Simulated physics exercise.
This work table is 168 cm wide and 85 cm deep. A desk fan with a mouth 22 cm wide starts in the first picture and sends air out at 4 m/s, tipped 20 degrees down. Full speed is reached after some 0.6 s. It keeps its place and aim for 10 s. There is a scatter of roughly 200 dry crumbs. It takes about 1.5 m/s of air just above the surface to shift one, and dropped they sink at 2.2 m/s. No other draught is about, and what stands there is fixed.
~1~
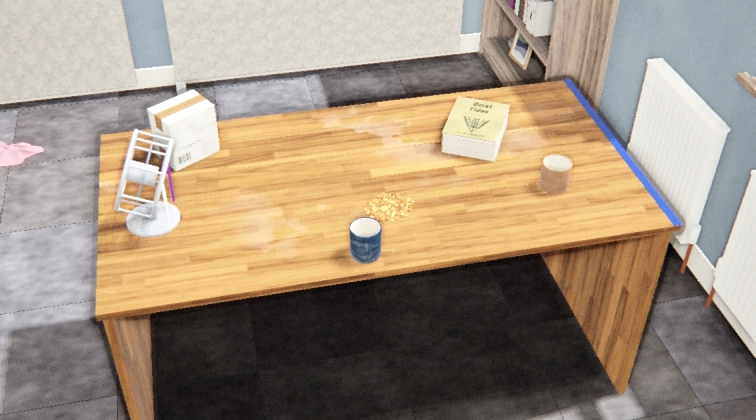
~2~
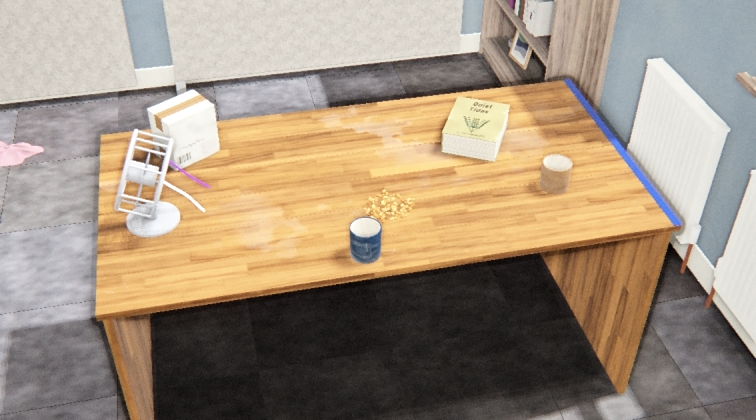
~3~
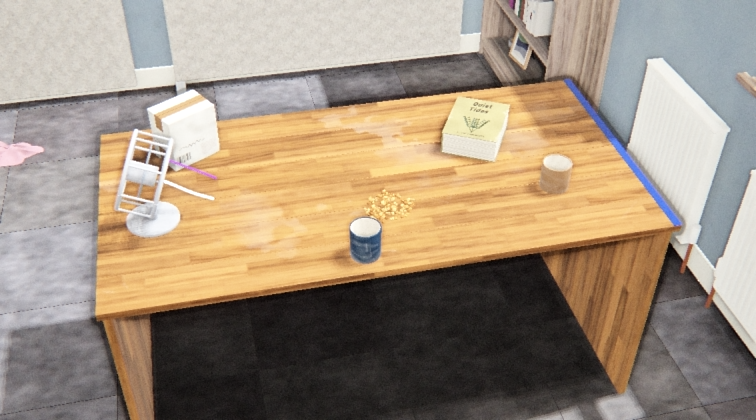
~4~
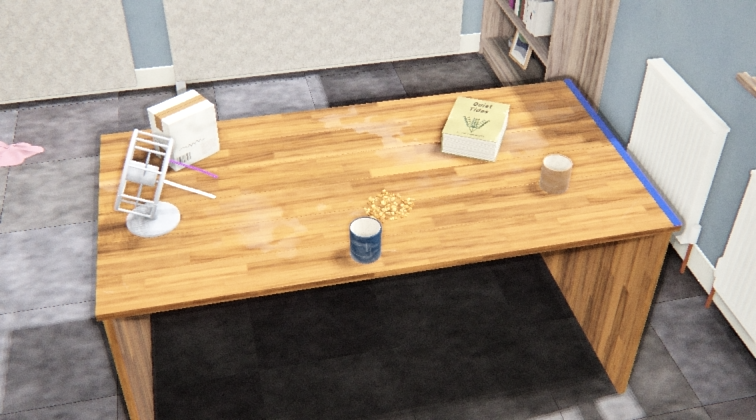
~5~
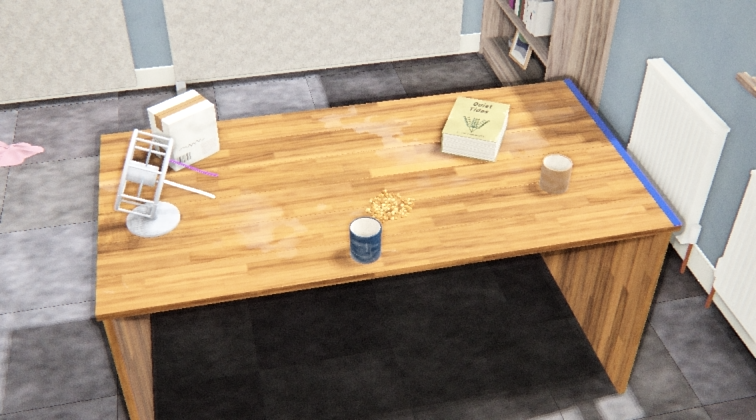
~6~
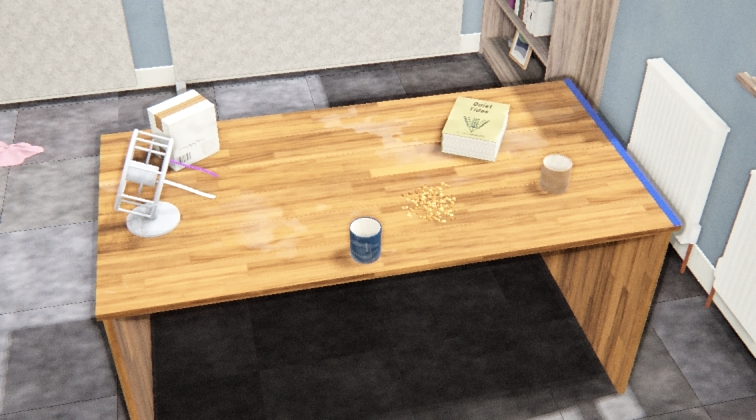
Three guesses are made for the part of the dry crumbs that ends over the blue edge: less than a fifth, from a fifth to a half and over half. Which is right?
The share over the blue edge is over half.
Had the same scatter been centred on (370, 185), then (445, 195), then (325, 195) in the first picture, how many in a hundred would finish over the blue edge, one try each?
In turn about 60 %, 100 %, 50 %.
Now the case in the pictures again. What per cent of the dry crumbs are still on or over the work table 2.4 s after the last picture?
About 4 %.
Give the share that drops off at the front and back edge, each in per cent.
Roughly 20 % front, 0 % back.
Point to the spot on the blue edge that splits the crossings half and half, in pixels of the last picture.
At about (663, 200).
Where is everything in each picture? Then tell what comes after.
In the first frame, the middle of the dry crumbs is near (388, 209), none has stirred yet and the mouth of the desk fan is at (144, 174).
In the second frame, the middle of the dry crumbs is near (388, 206), none has stirred yet and the blue edge is centred on (619, 144).
In the third frame, the middle of the dry crumbs is near (388, 206), none has stirred yet, the top of a mug is at (366, 227) and the top of a book is at (477, 118).
In the fourth frame, the middle of the dry crumbs is near (388, 206) and none has stirred yet.
In the fifth frame, the middle of the dry crumbs is near (389, 206) and none has stirred yet.
In the sixth frame, the middle of the dry crumbs is near (431, 205), the farthest in sight from the desk fan is at (454, 199) and all have left their places.
Then, 1.2 s after the last picture, 74 % are over the blue edge; 90 % have settled or left.
Then, 2.4 s after the last picture, 79 % are over the blue edge; 95 % have settled or left.
Then, 4.7 s after the last picture, 81 % are over the blue edge; 98 % have settled or left.
Then, 9.2 s after the last picture, at the end, 83 % are over the blue edge.
